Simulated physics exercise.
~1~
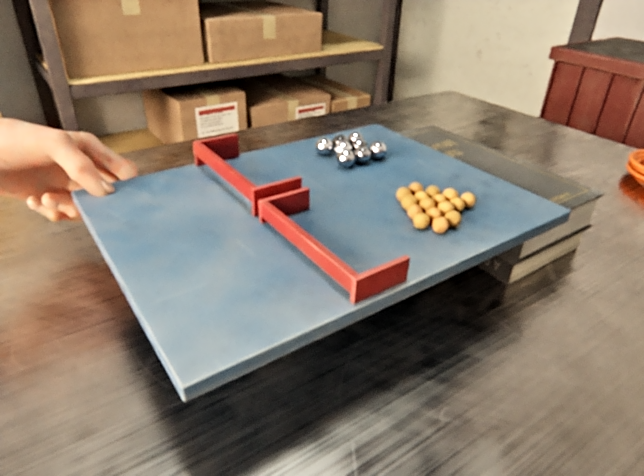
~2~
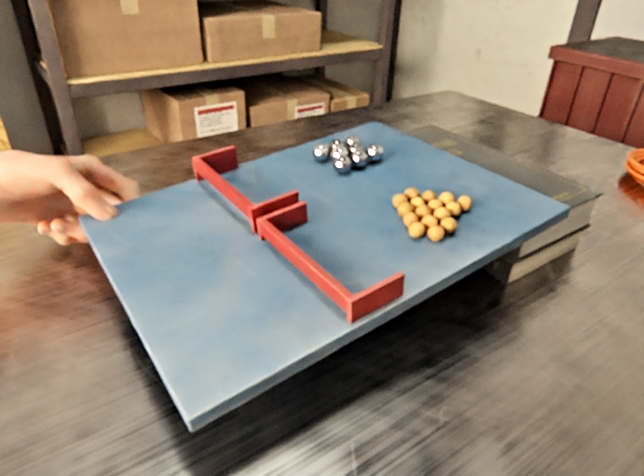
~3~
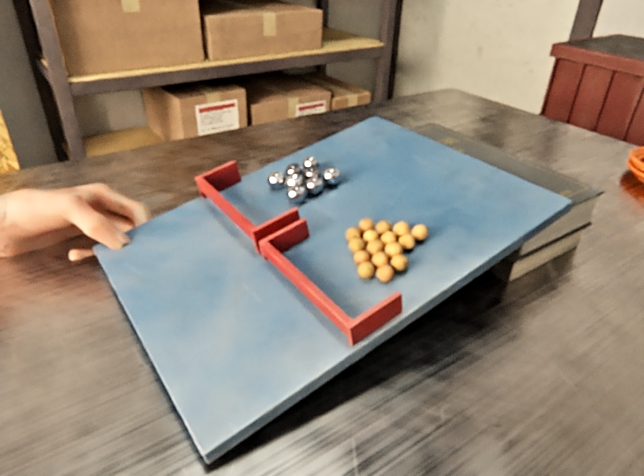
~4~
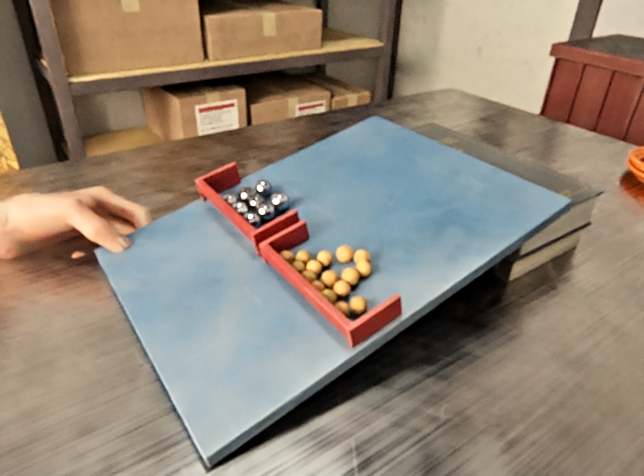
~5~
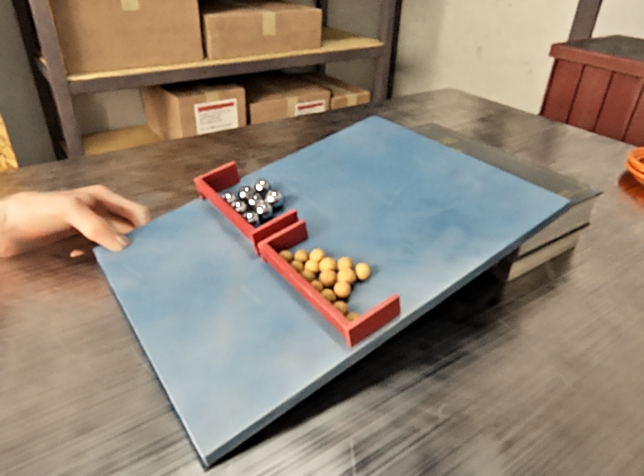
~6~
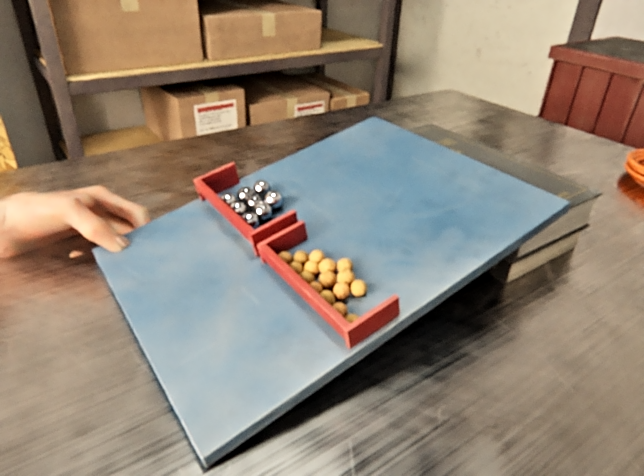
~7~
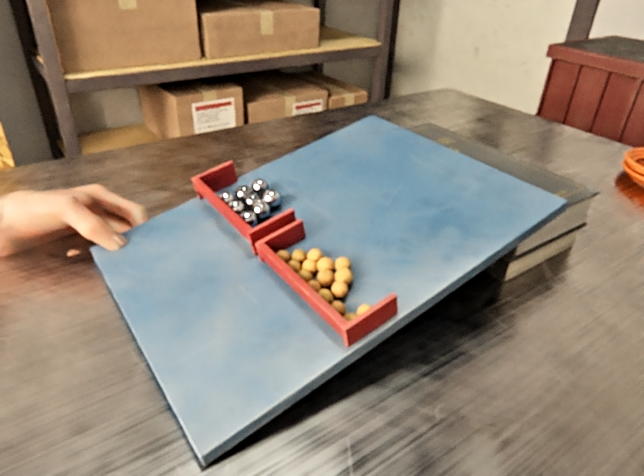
In this clip, a hand lowers the left end of a blue board propped on books at the right, and a cluster of silver balls and a cluster of orange-yellow balls slide down the slope, each coming to rest gathered behind its own red barrier.
